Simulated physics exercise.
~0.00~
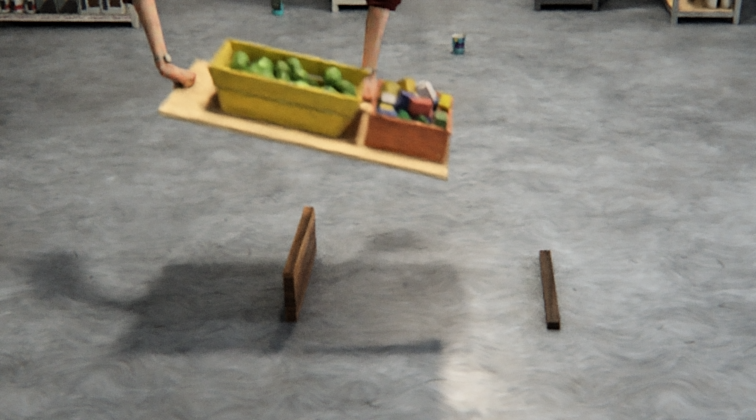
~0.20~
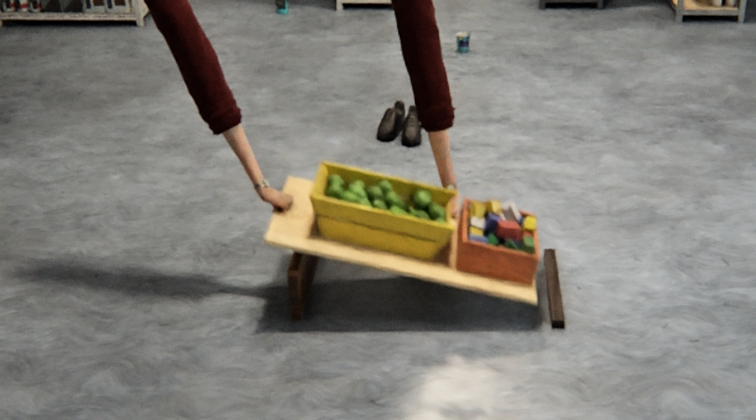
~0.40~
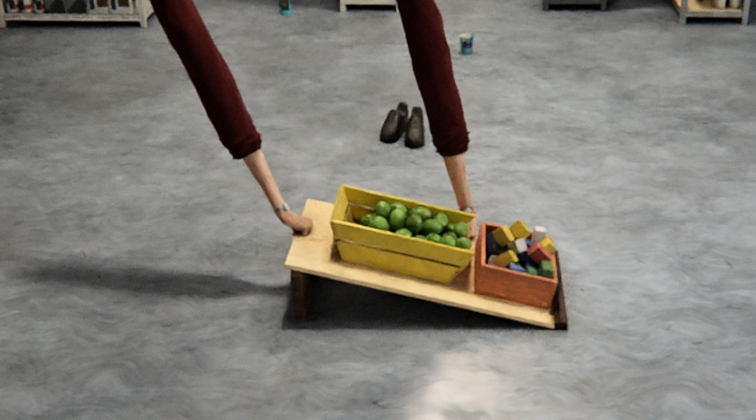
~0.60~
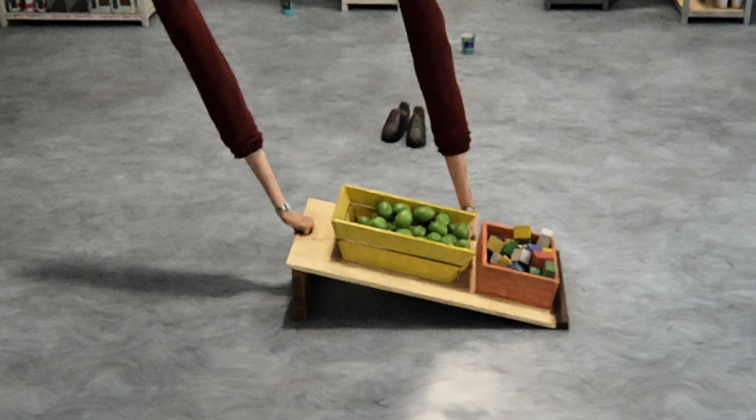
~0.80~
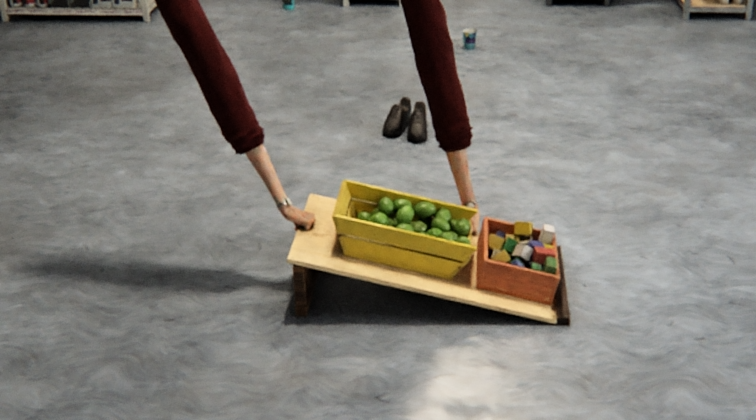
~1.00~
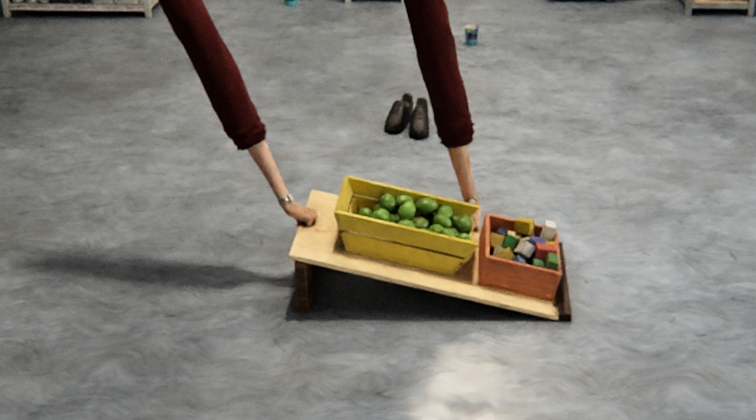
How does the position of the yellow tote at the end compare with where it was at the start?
At the start the yellow tote is held up in the air toward the upper left, and by the end it is lower and farther right, resting on the sloping board near the floor.
